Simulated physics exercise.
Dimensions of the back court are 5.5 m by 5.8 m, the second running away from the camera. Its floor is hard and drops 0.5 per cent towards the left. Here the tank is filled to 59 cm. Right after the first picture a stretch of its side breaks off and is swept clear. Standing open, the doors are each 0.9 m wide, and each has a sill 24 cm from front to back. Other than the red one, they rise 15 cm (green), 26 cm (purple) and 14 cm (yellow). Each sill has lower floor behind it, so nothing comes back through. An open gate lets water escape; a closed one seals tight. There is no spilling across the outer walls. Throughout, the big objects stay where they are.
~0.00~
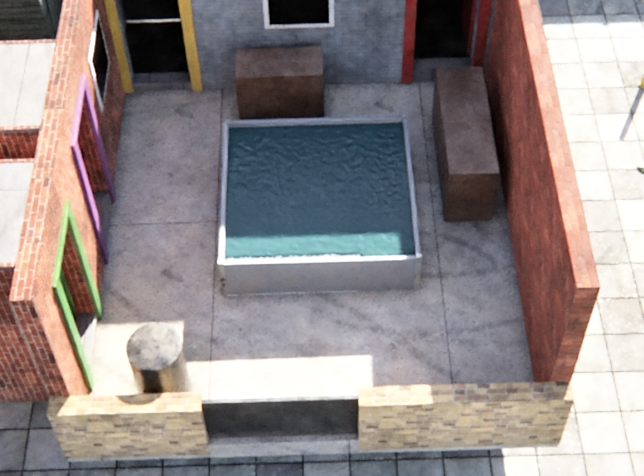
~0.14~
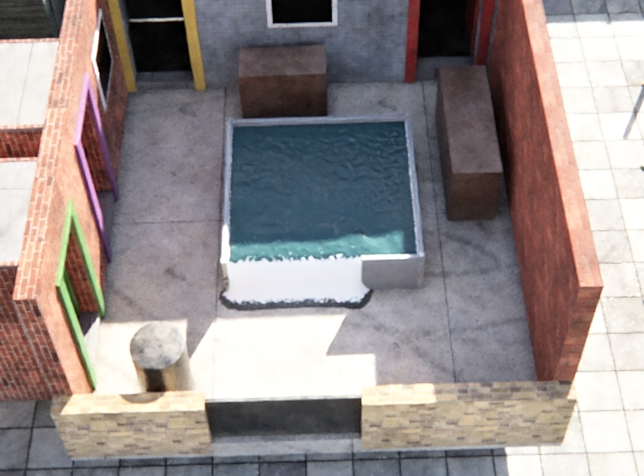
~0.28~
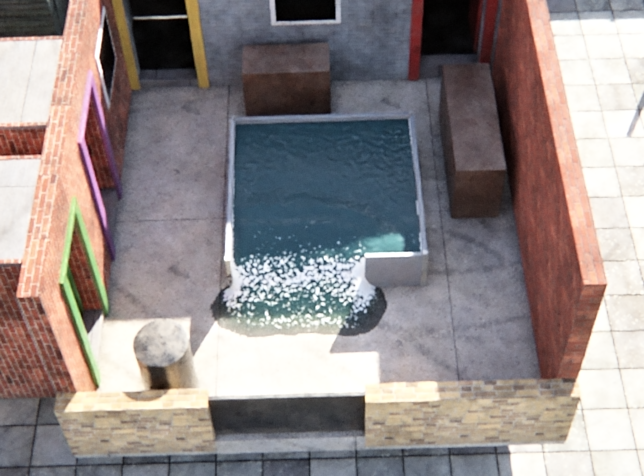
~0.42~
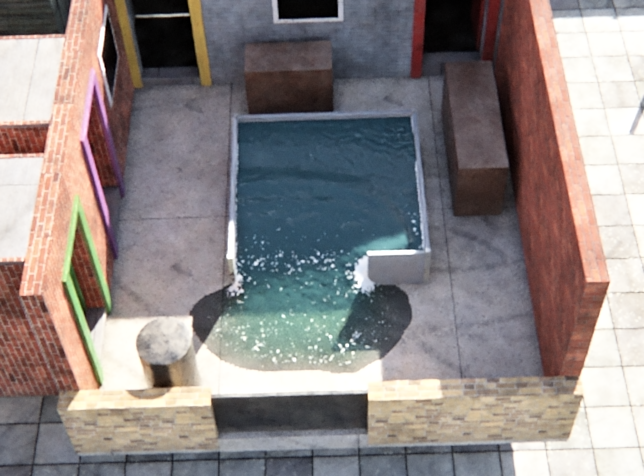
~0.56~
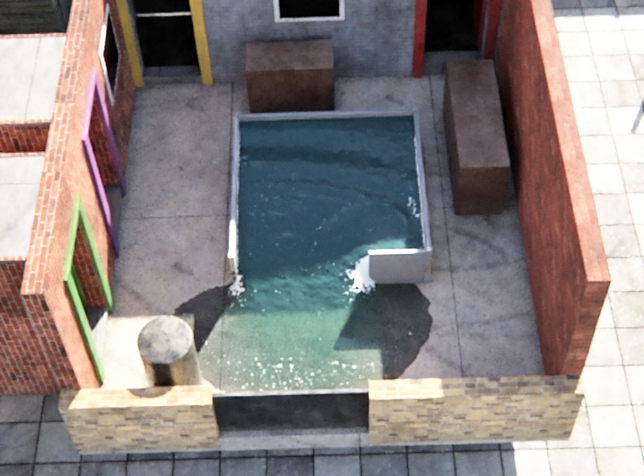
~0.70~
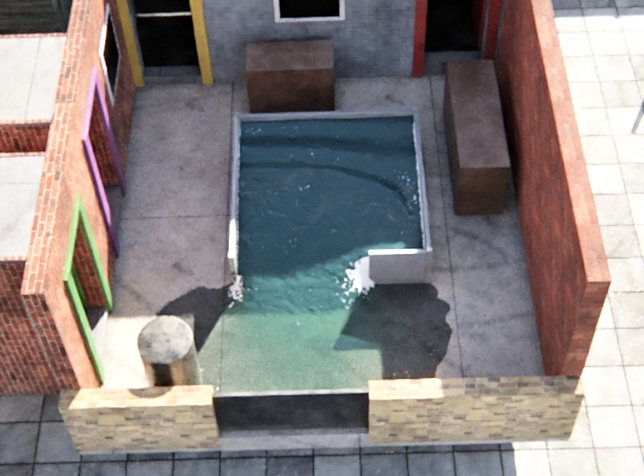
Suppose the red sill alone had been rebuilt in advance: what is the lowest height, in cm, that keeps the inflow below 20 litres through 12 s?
About 15 cm.
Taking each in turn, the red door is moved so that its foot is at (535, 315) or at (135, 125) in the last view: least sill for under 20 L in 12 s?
About 17 cm for the first and 14.0 cm for the second.
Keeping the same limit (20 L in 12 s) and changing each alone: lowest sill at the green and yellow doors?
About 22 cm at green and 15 cm at yellow.
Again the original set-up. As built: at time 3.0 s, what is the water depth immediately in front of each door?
Centimetres: Red = 0, green = 27, purple = 4, yellow = 0.
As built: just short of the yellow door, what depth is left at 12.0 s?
Depth: Near 17.0 cm.
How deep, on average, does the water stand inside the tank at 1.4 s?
Roughly 41 cm.
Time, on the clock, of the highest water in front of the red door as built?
That happens close to 10.0 s on the clock.
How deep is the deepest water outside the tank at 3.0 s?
38 cm.
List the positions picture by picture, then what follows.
The first picture shows still water, 59 cm deep, in the tank at (318, 190); the red door at (446, 31) is dry.
In the second picture, water pours out at (295, 280) and has run 0.2 m, to (269, 304); about 5 cm deep outside, 59 cm at the back.
In the third picture, the gap is at (299, 279), the front 0.7 m out at (342, 331); the back of the tank holds 59 cm.
In the fourth picture, the front is at (327, 366), 1.3 m from the gap at (302, 277); 2.6 m2 of floor is wet, 59 cm left at the back.
In the fifth picture, the front is at a hidden place, 1.7 m from the gap at (303, 276); 4.1 m2 of floor is wet, 59 cm left at the back.
In the sixth picture, the gap is at (303, 276), the front 2.0 m out at a hidden place; the back of the tank holds 58 cm; the red door at (457, 24), 4.4 m from the gap, is still 4.0 m from the nearest water.
After 1.4 s water covers 30 % of the floor, deepest (42 cm) near (275, 405); it has not reached the red door.
After 3.0 s water covers 50 % of the floor, deepest (38 cm) near (97, 424); it has not reached the red door.
After 12.0 s water covers 100 % of the floor, deepest (18 cm) near (337, 88); 14 cm at the red door, 0 litres in over its 25 cm sill.
At the red door as built, the water arrived by 4.5 s and peaked near 19 cm at 10.0 s.
With a sill of 13.5 cm, 35 litres would have come in within the 12 s; with 18.5 cm, 1 litre. So under 20 litres takes about 15 cm.
